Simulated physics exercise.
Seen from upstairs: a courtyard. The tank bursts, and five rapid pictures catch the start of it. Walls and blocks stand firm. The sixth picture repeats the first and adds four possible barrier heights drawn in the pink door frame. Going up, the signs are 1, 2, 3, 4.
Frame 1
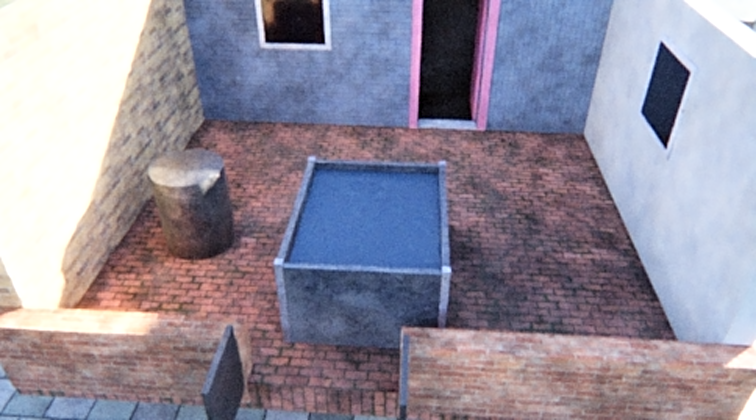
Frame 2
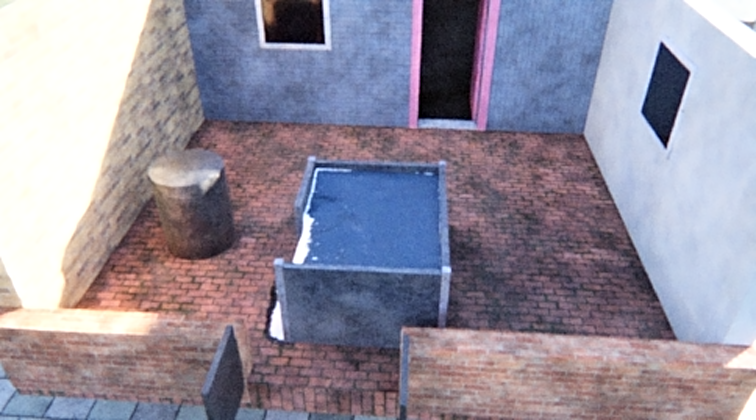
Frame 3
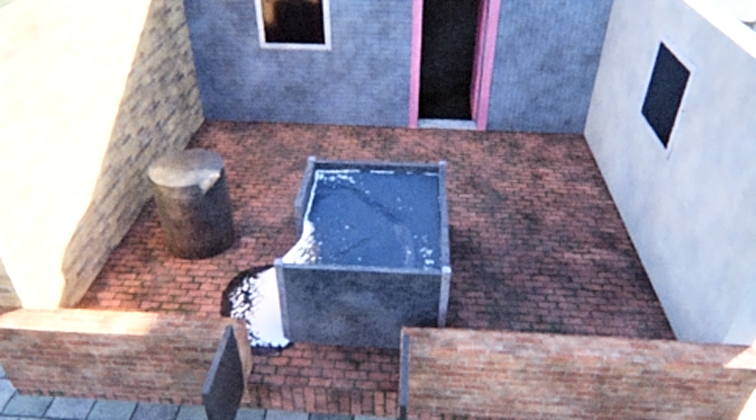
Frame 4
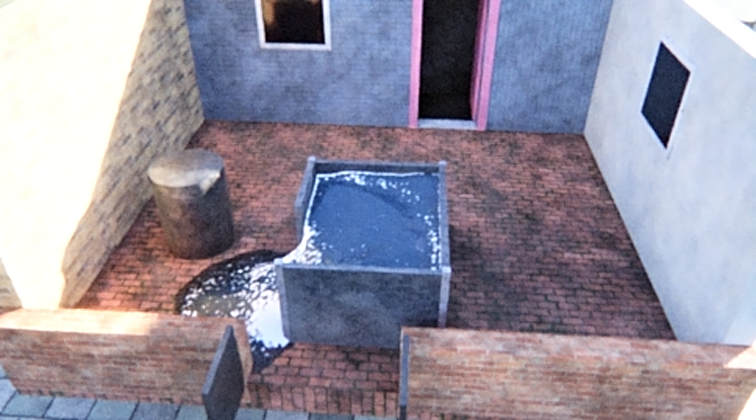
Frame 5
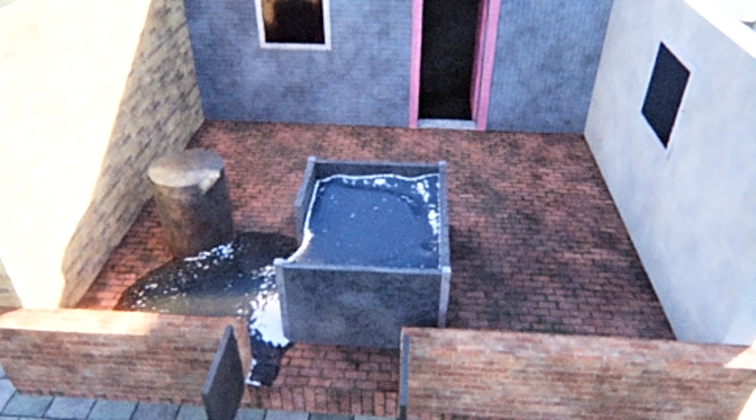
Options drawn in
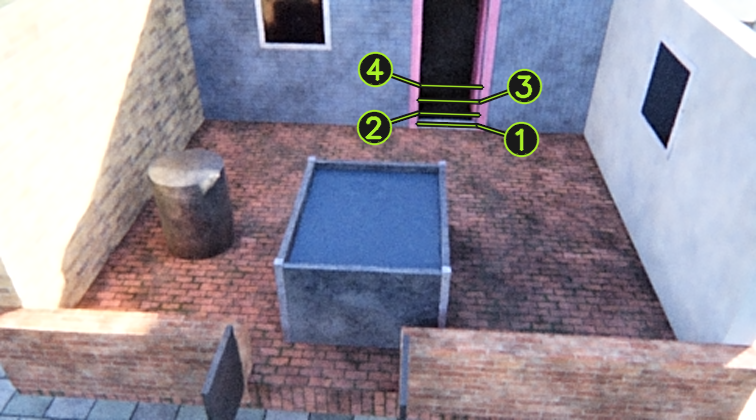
A small courtyard paved in red brick is seen from upstairs, with a grey-blue wall and pink doorway at the back. A grey, open-topped tank of dark blue water stands in the middle, a brownish drum to its left, and an open gate between low brick walls in front. While the view stays still, water pours from the tank's left side, foaming white, and spreads leftward across the bricks around the drum's foot and toward the front wall and gate.
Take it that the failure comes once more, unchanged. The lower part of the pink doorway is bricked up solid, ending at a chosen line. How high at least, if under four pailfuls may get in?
Choose 1.
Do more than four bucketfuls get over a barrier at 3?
No, not at all.
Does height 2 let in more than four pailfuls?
No, not at all.
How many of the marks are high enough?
All of the four.
In lime, 1 at (447, 124); 2 at (448, 114); 3 at (449, 101); 4 at (450, 86); from the bottom up 1, 2, 3, 4.
With 1, a splash gets over, under a bucket.
With 2, nothing gets over.
With 3, nothing gets over.
With 4, nothing gets over.
